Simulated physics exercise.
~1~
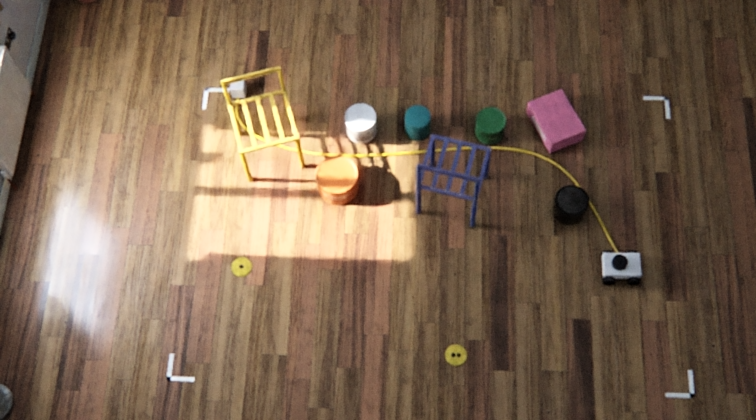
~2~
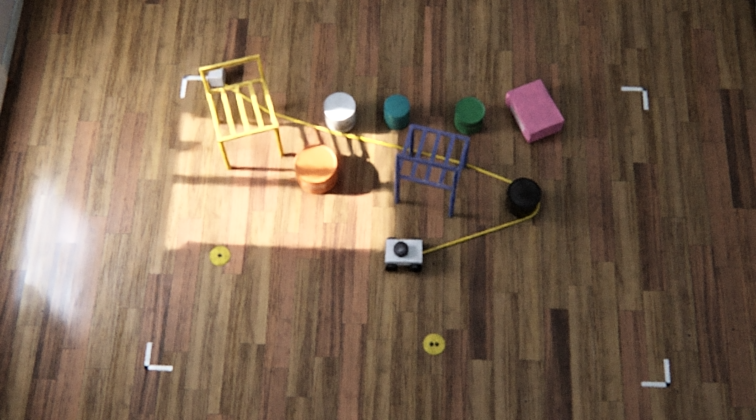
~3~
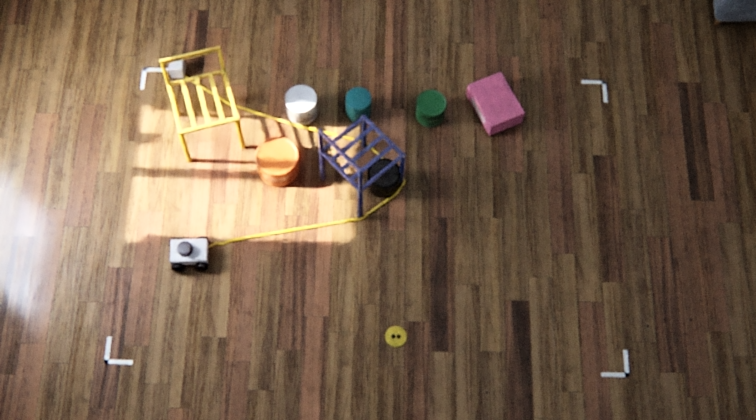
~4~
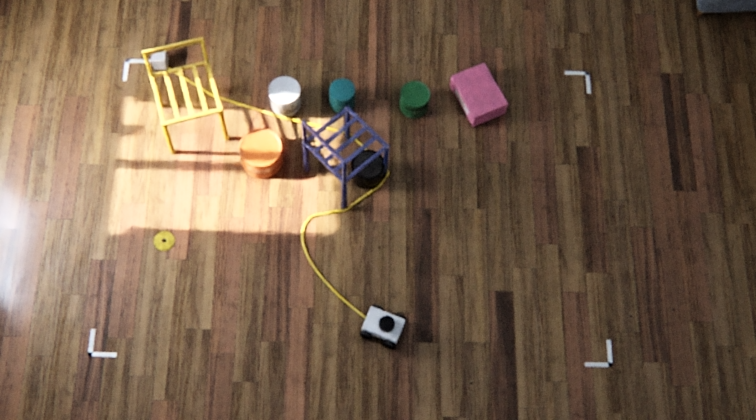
On a wooden living-room floor, a small cart trailing a yellow lead moves left to one yellow mark, the lead dragging a black pot left and shifting a blue chair, then heads right to a second mark, leaving the lead slack and the pink carton practically unmoved.
